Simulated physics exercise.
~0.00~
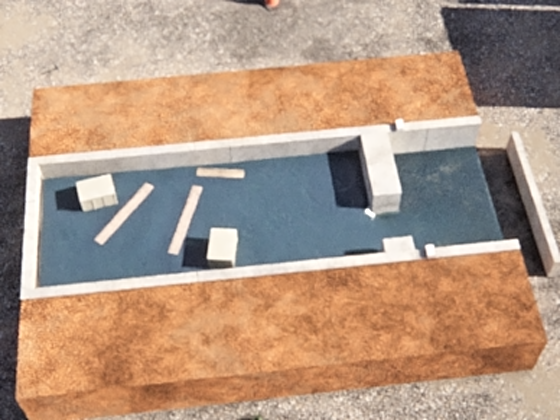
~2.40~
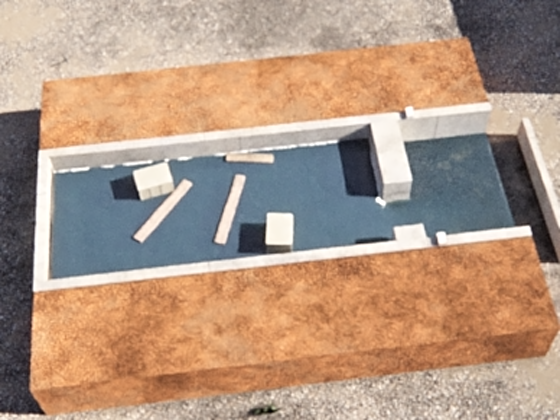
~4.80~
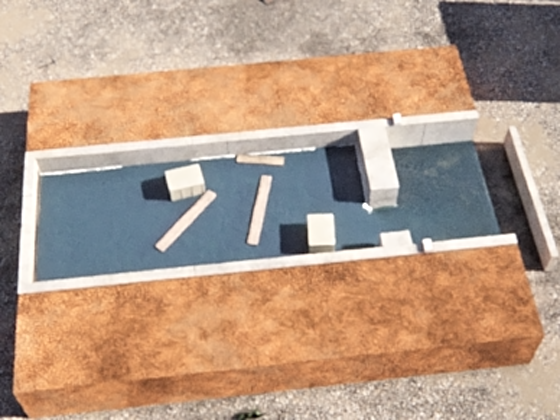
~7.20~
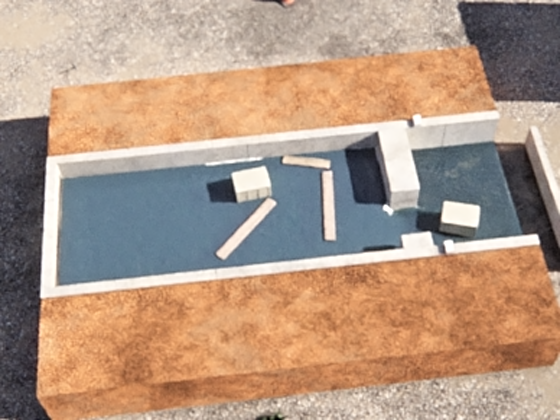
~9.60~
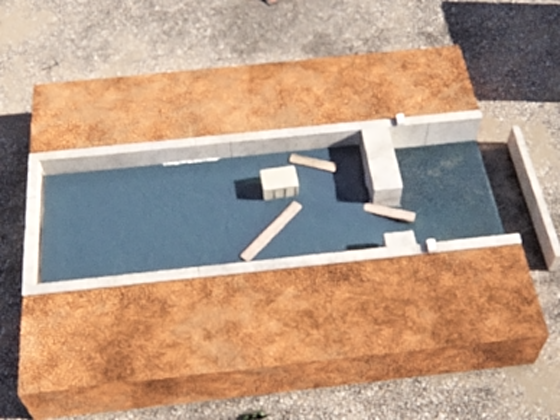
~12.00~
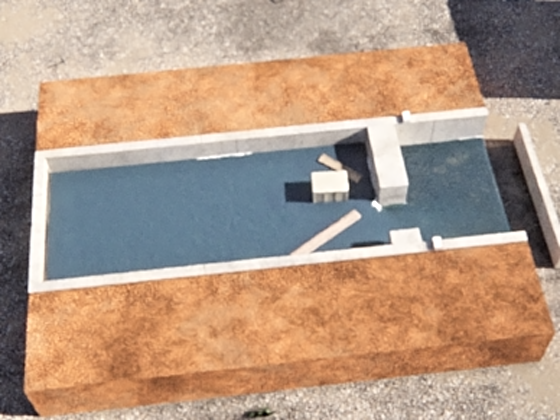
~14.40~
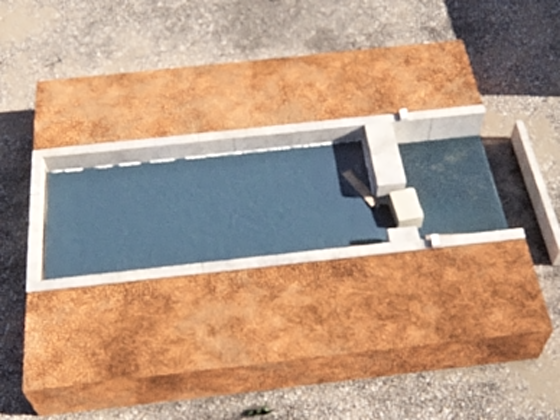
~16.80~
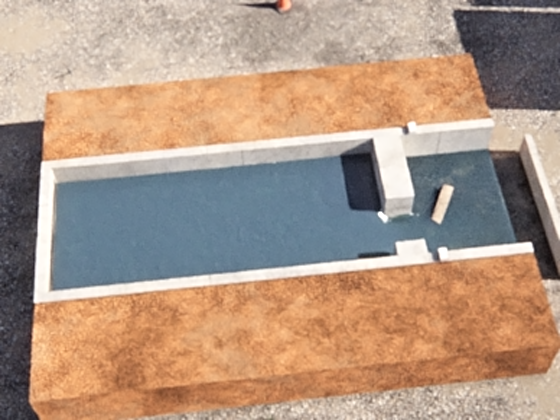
In this clip, pale blocks and planks drift rightward along a blue water channel between brown banks, seen from above, and pass one after another through the gap beside a wall, until the left stretch is empty and a single plank remains beyond the gap.
